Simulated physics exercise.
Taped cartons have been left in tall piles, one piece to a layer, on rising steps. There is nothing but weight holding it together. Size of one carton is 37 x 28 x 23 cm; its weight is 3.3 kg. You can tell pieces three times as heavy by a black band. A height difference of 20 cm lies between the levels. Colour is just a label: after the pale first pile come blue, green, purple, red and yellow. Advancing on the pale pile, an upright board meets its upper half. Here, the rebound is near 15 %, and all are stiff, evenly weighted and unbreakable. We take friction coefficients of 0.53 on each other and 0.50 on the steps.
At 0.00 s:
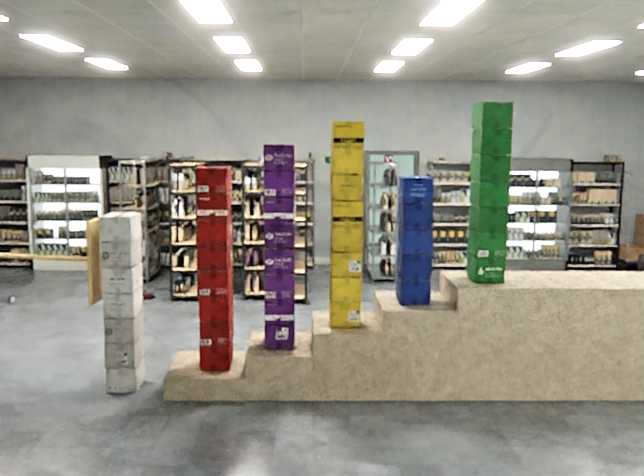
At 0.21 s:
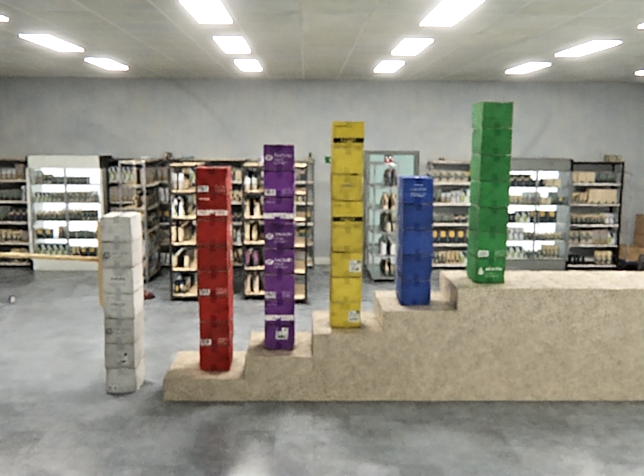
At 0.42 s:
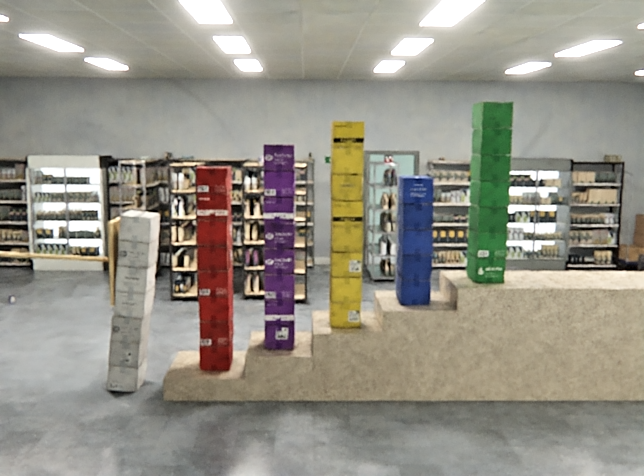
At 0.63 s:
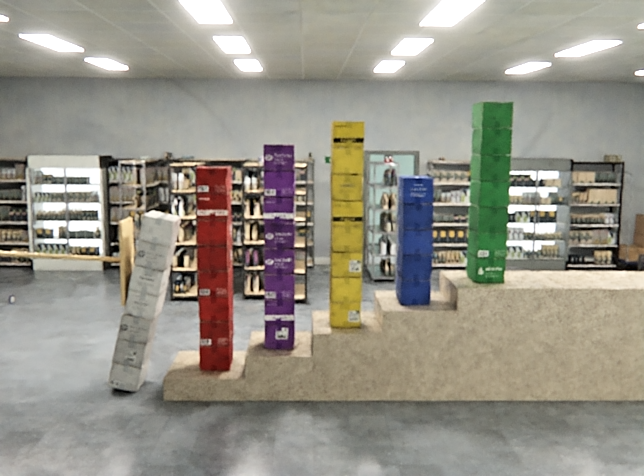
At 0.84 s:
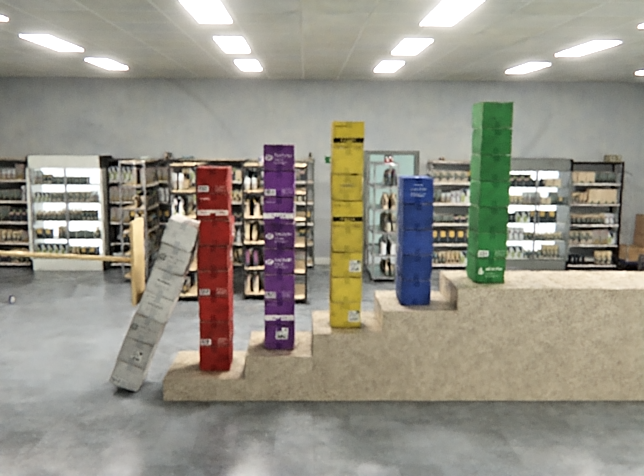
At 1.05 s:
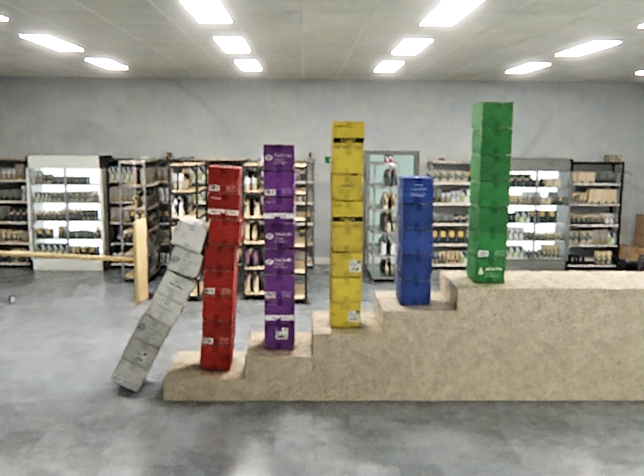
The clip shows tall piles of coloured cartons on rising steps as an upright board moves right against the pale pile, which leans steadily rightward until it meets the red pile; its upper cartons shift and the red pile tilts slightly.
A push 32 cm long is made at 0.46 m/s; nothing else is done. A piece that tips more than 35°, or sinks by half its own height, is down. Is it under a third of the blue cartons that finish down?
No - above a third.
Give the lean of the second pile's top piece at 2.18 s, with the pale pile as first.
Lean: Near 20 degrees.
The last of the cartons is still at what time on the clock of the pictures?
Around 4.5 seconds.
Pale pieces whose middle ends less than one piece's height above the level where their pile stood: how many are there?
Number of pale pieces - 1.
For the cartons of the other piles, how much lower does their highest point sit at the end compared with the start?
The top ends up some 75 cm lower.
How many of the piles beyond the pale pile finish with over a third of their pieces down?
Looks like 5 of them in total.
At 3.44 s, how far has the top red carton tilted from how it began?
Some 40°.
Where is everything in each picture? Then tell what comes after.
In the first frame (each place is the centre of the face we see best), board (88, 253) 9 cm short; top blue carton (418, 191); top purple carton (279, 158); the others all in place.
Board (99, 253) 5 mm in; top blue carton (418, 191), in the second frame.
Board (110, 253) 10 cm in, top of the pale pile leaning 6°; top blue carton (418, 191); the others all in place, in the third frame.
Board (121, 253) 20 cm in, top of the pale pile leaning 13°; top blue carton (418, 191); the others all in place, in the fourth frame.
Board (132, 253) 29 cm in, top of the pale pile leaning 20°; top blue carton (418, 191); one has shifted, in the fifth frame.
Board (135, 253) 32 cm in, stopped, top of the pale pile leaning 21°; top blue carton (418, 191); top red carton (224, 180) tilted 3°; steepest lean 3°, the carton at (220, 258); 8 have shifted, in the sixth frame.
By 1.58 s, 7 of the pale pile down; none of the 5 blue cartons down (0 of 36 in all colours); top blue carton unmoved; top red carton tilted 8°.
By 2.18 s, 7 of the pale pile down; none of the 5 blue cartons down (6 of 36 in all colours); top blue carton unmoved; top red carton tilted 19°, 12 cm lower.
By 2.72 s, 7 of the pale pile down; none of the 5 blue cartons down (21 of 36 in all colours); top blue carton tilted 14°; top red carton tilted 41°, 40 cm lower.
By 3.44 s, 7 of the pale pile down; 2 of the 5 blue cartons down (29 of 36 in all colours); top blue carton tilted 36°, 46 cm lower; top green carton tilted 54°, 1.00 m lower.
When it is over (4.8 s), 7 of the pale pile down; 3 of the 5 blue cartons down (30 of 36 in all colours); top blue carton tilted 43°, 56 cm lower; top yellow carton on its side. That is 60 per cent. In pixels of the last frame, middles, top blue carton near (573, 250), top yellow carton near (635, 241).
